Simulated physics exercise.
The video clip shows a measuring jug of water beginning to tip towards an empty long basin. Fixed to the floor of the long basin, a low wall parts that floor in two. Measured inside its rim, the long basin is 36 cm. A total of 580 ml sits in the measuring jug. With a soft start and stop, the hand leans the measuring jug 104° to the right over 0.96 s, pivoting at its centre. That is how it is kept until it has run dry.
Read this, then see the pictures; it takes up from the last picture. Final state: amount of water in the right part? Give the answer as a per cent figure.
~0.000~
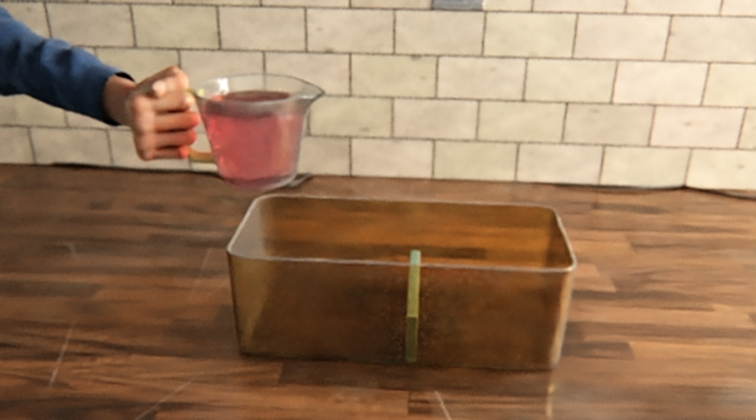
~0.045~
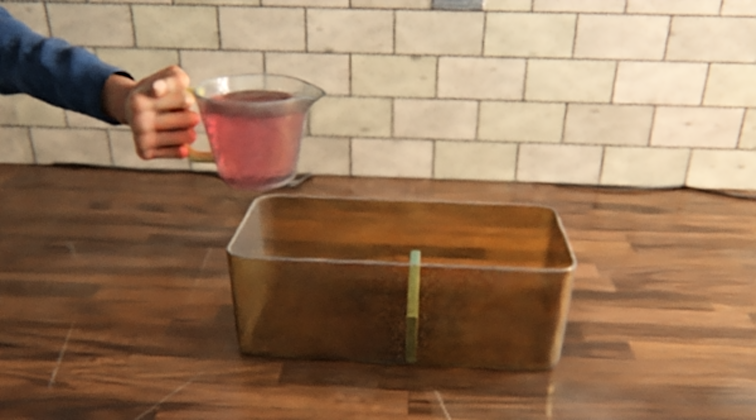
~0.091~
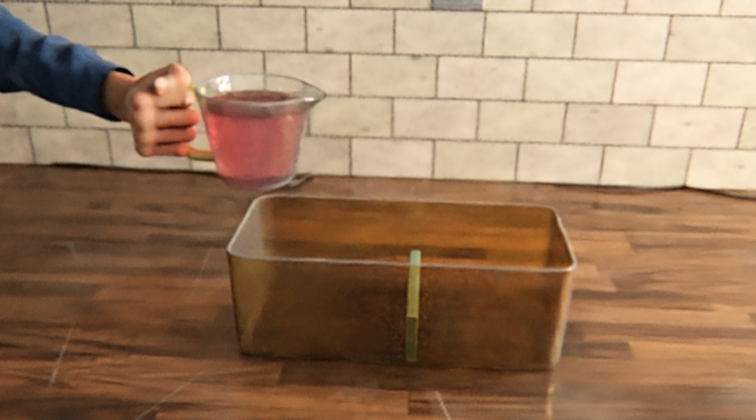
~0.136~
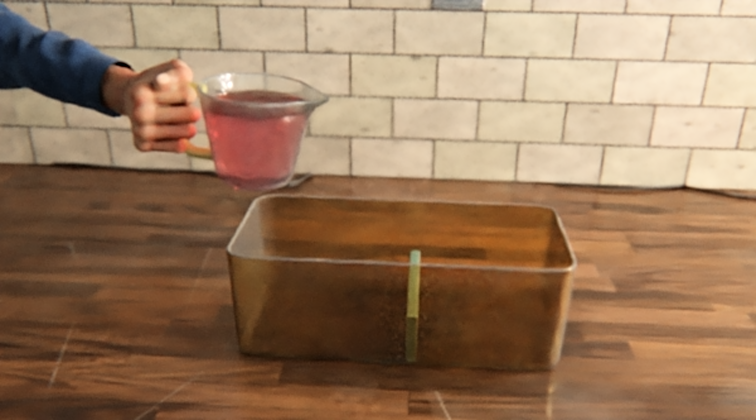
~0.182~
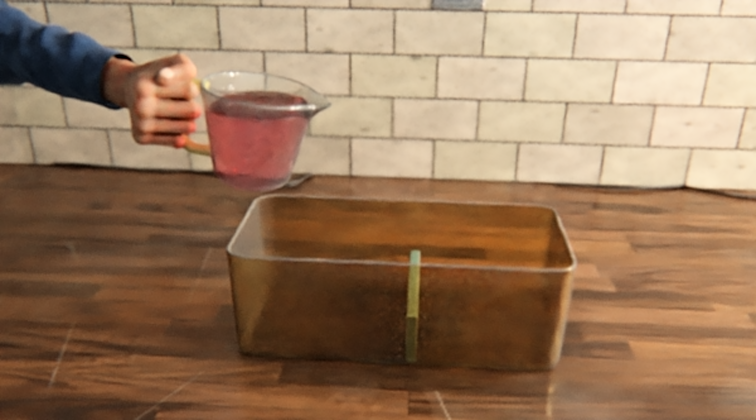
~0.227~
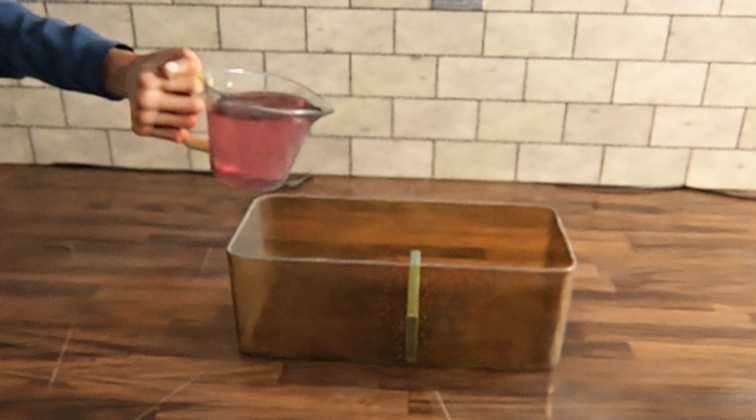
Approximately 4 %.
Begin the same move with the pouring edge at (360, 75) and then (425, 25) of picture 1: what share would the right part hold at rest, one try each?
35 then 95 %.
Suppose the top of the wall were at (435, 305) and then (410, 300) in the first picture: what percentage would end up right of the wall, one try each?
Respectively close to 10 and 10 %.
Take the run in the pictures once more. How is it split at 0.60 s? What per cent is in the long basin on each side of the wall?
Left: Around 18. Right: Around 0.
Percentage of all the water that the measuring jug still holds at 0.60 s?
About 62 per cent.
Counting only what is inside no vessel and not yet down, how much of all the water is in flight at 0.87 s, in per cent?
Near 8 per cent, I'd say.
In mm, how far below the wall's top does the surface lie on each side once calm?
On the left it's about 38 mm; on the right, about 58 mm.
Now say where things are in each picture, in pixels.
In the first picture, it leans 0°; its right rim is at (325, 92); the water meets the walls at (205, 100) and (308, 103); the long basin's rim runs from (243, 224) to (564, 237); the wall's top is at (414, 282).
In the second picture, it leans 1°; its right rim is at (326, 93); the water meets the walls at (206, 99) and (309, 103).
In the third picture, it leans 2°; its right rim is at (327, 95); the water meets the walls at (207, 98) and (309, 104).
In the fourth picture, it leans 5°; its right rim is at (329, 99); the water meets the walls at (208, 98) and (311, 105).
In the fifth picture, it leans 9°; its right rim is at (332, 104); the water meets the walls at (210, 99) and (315, 106).
In the sixth picture, it leans 14°; its right rim is at (334, 110); the water meets the walls at (213, 101) and (321, 109).
By 0.60 s the tilt is 71° and 61 per cent is still to pour, 17 is left of the wall and 0 right of it.
By 0.87 s the tilt is 102° and 9 per cent is still to pour, 82 is left of the wall and 1 right of it.
By 1.15 s the tilt is 104° and 0 per cent is still to pour, 95 is left of the wall and 4 right of it.
By 1.46 s the tilt is 104° and 0 per cent is still to pour, 95 is left of the wall and 4 right of it.
At rest 95 per cent lies left of the wall, 4 right of it and 1 outside.
